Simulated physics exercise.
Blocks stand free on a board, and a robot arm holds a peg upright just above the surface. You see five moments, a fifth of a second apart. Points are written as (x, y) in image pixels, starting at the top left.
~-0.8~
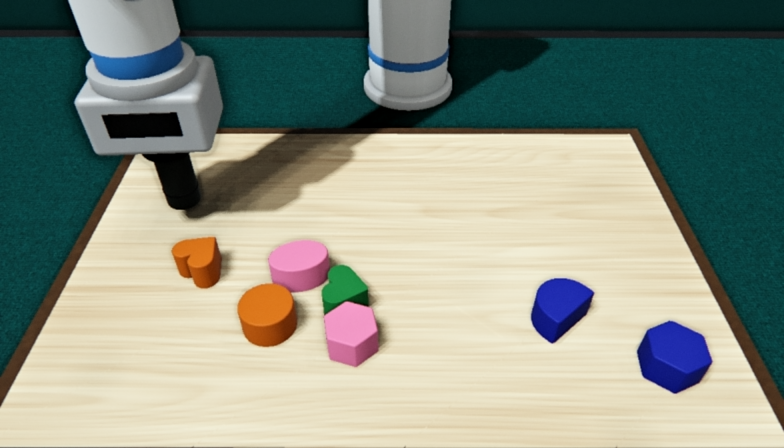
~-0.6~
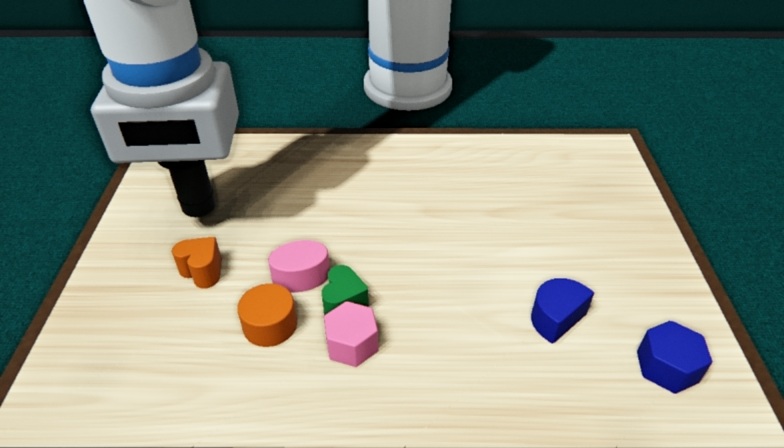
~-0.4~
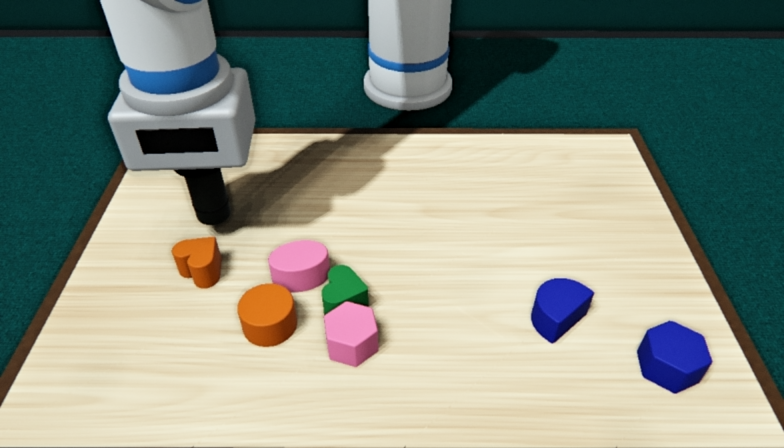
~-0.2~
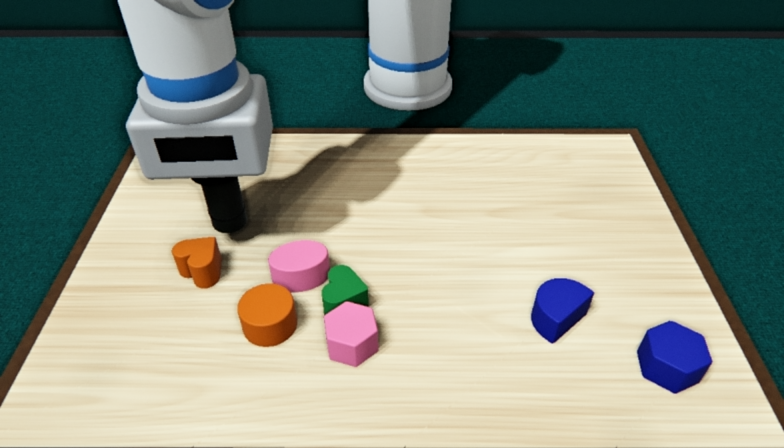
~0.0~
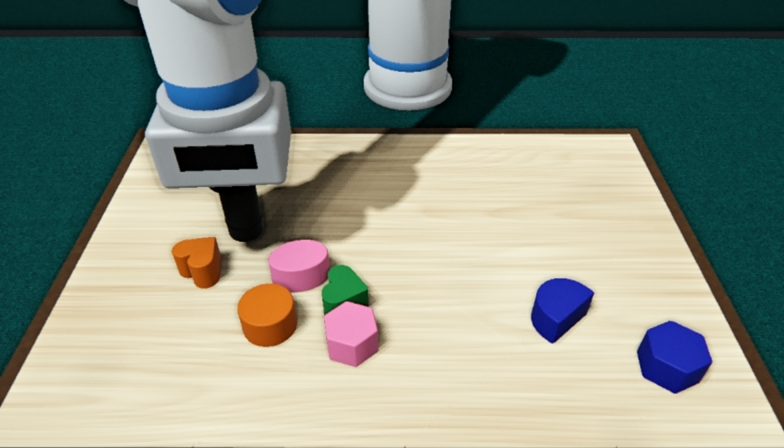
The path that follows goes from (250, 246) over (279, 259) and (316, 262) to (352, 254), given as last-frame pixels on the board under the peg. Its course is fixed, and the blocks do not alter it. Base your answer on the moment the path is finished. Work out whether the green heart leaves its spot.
By the time the path is finished, it has moved at least a centimetre.
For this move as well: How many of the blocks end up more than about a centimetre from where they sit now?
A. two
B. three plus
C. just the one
My pick is A.
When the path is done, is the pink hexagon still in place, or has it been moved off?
By then it is still where it was.
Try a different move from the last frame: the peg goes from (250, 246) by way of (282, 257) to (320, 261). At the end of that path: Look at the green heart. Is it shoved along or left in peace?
By the last moment of the path, the green heart has shifted.
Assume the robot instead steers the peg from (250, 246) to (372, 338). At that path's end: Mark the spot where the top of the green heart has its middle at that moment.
The centre of its top face lies at (414, 298).
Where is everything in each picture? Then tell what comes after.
The first frame shows peg tip (185, 201); block tops, orange heart (196, 249); pink oval block (298, 254); green heart (343, 284); pink hexagon (350, 322).
The second frame shows peg (199, 208); blocks unchanged.
The third frame shows peg (214, 215); blocks unchanged.
The fourth frame shows peg (230, 223); blocks unchanged.
The fifth frame shows peg (247, 231); orange heart (196, 249); pink oval block (298, 254); green heart (343, 284); pink hexagon (350, 322).
On the path given first. One third of the way, peg (277, 245); pink oval block (304, 257).
Two thirds of the way, peg (314, 247); pink oval block (342, 261); green heart (358, 288), turned 50° clockwise.
At the end, peg (351, 240); orange heart in place; pink oval block (364, 260), turned 20° clockwise; green heart (369, 289), turned 70° clockwise; pink hexagon in place.
